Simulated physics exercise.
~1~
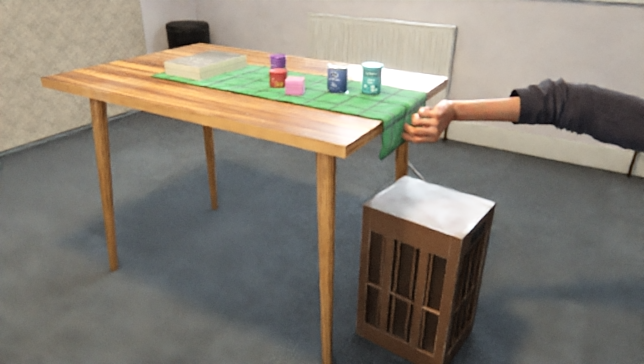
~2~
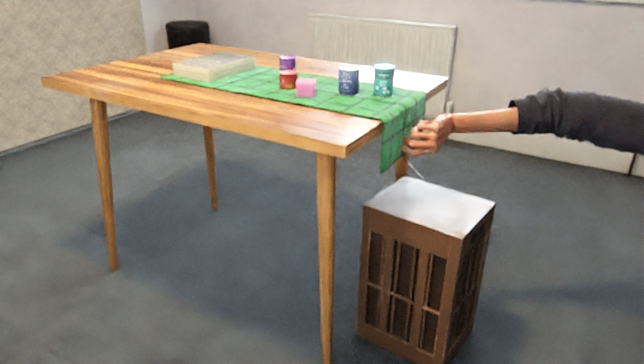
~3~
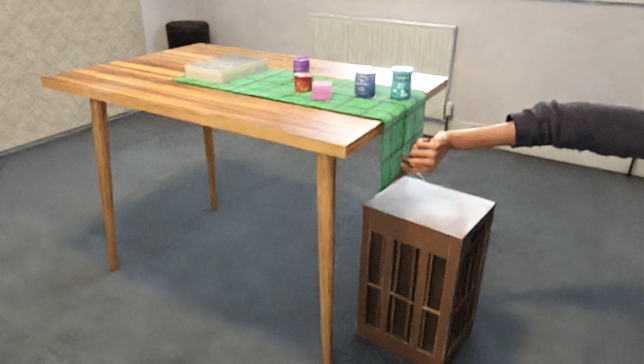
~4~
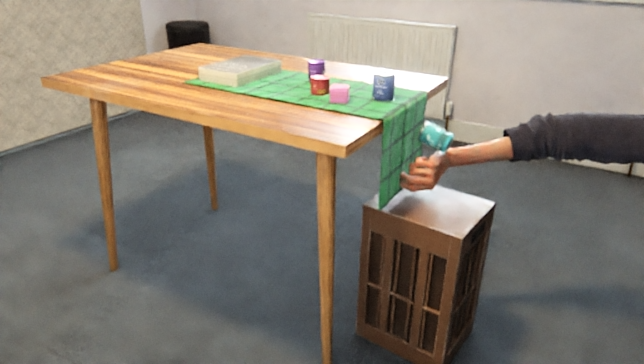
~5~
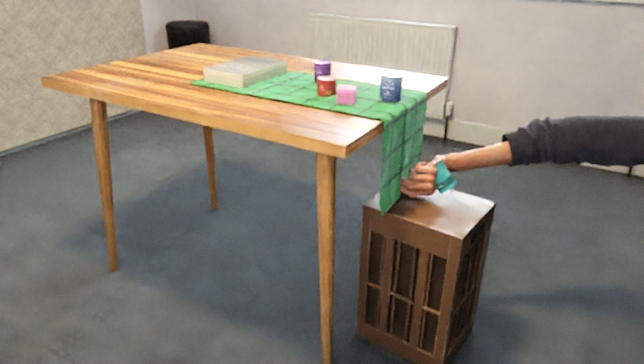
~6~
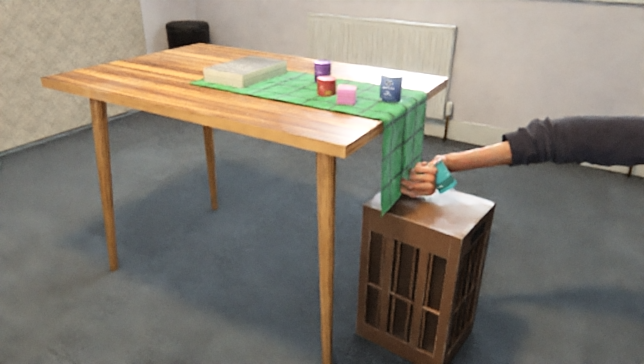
At the start, a hand reaches in from the right and grips the end of a green checked cloth on a wooden table, with a pale flat box, small pots, a pink cube, and blue and turquoise cans standing on it. The hand draws the cloth down toward a brown crate, and everything on it slides right, still upright. The turquoise can then goes over the table's end and tips onto its side by the hand. It drops further, turning upside down, as the hem reaches the crate. The pulling stops, with the other things still standing on the table.
